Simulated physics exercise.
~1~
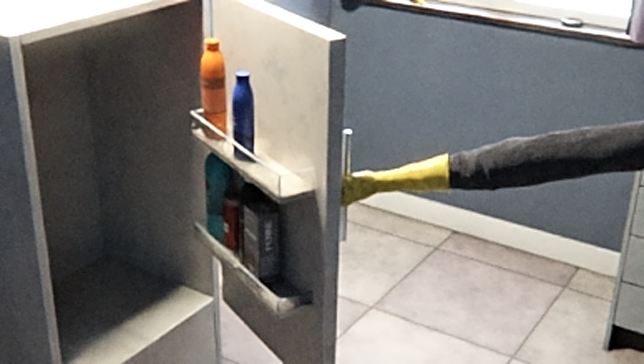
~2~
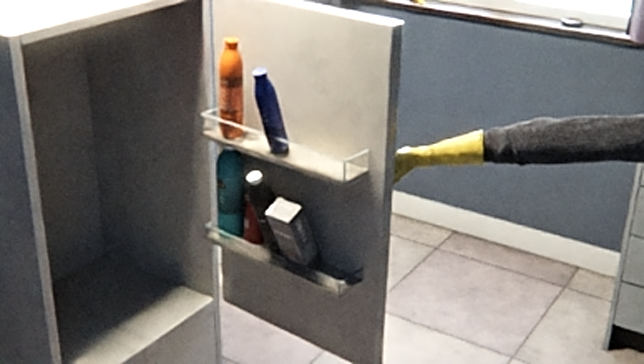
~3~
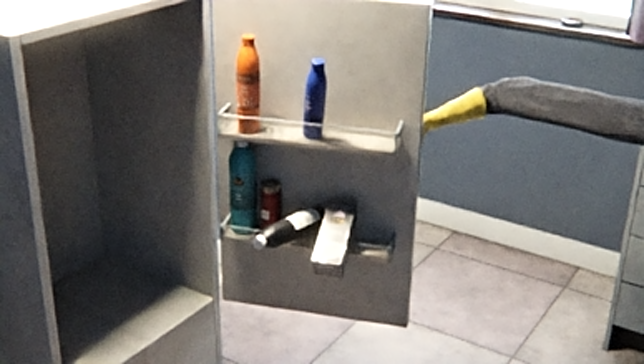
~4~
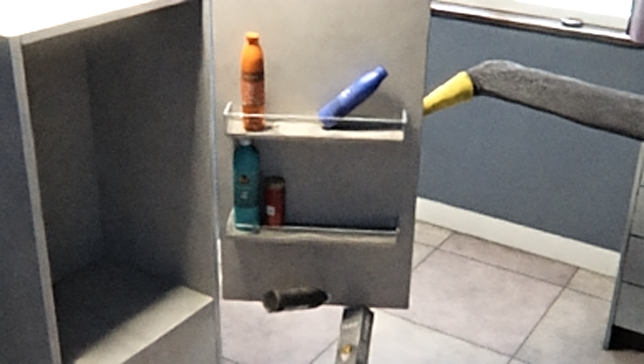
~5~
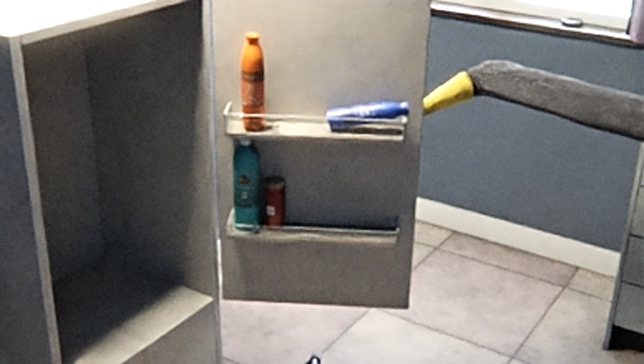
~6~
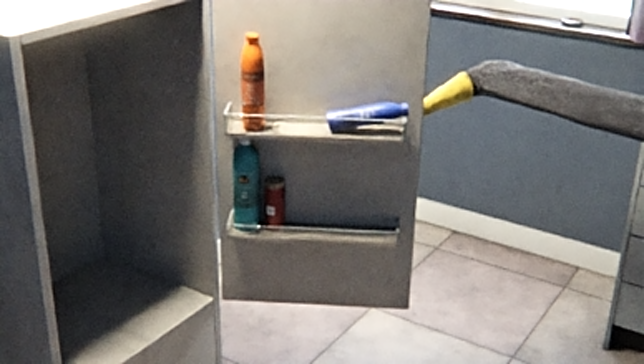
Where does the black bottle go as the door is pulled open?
It tips over the rail of the lower rack and falls out towards the floor, dropping out of view.
